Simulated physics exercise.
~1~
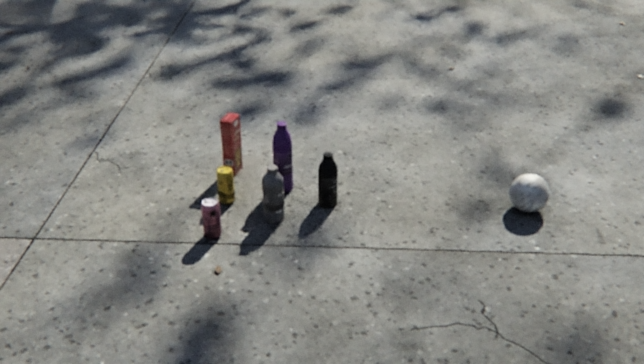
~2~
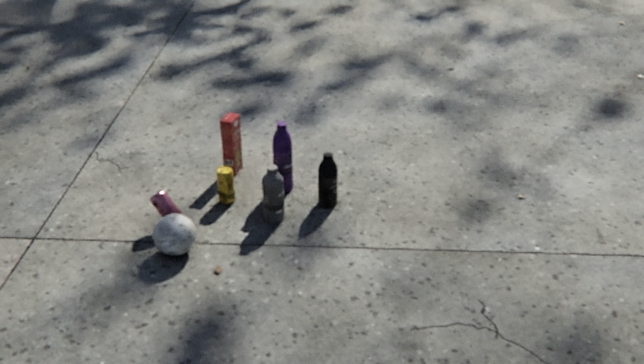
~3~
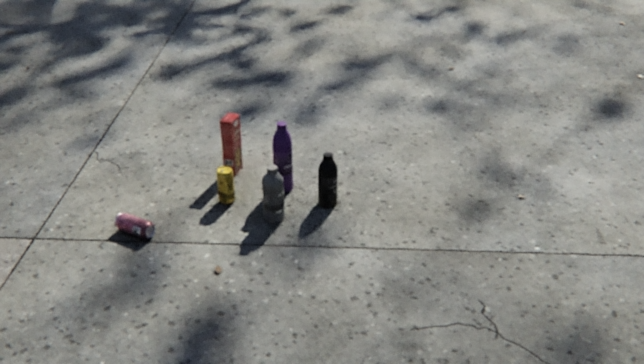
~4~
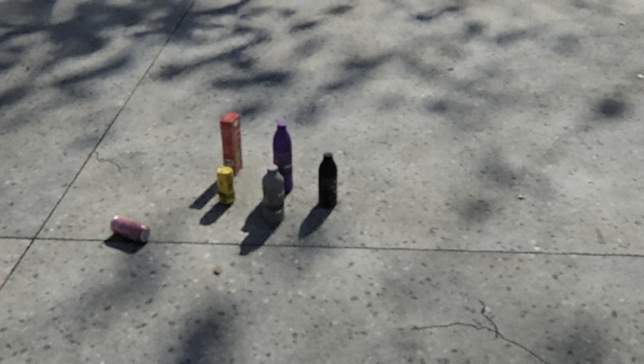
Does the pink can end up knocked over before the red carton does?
Yes, the pink can goes over and ends lying on its side, while the red carton is still standing at the end.
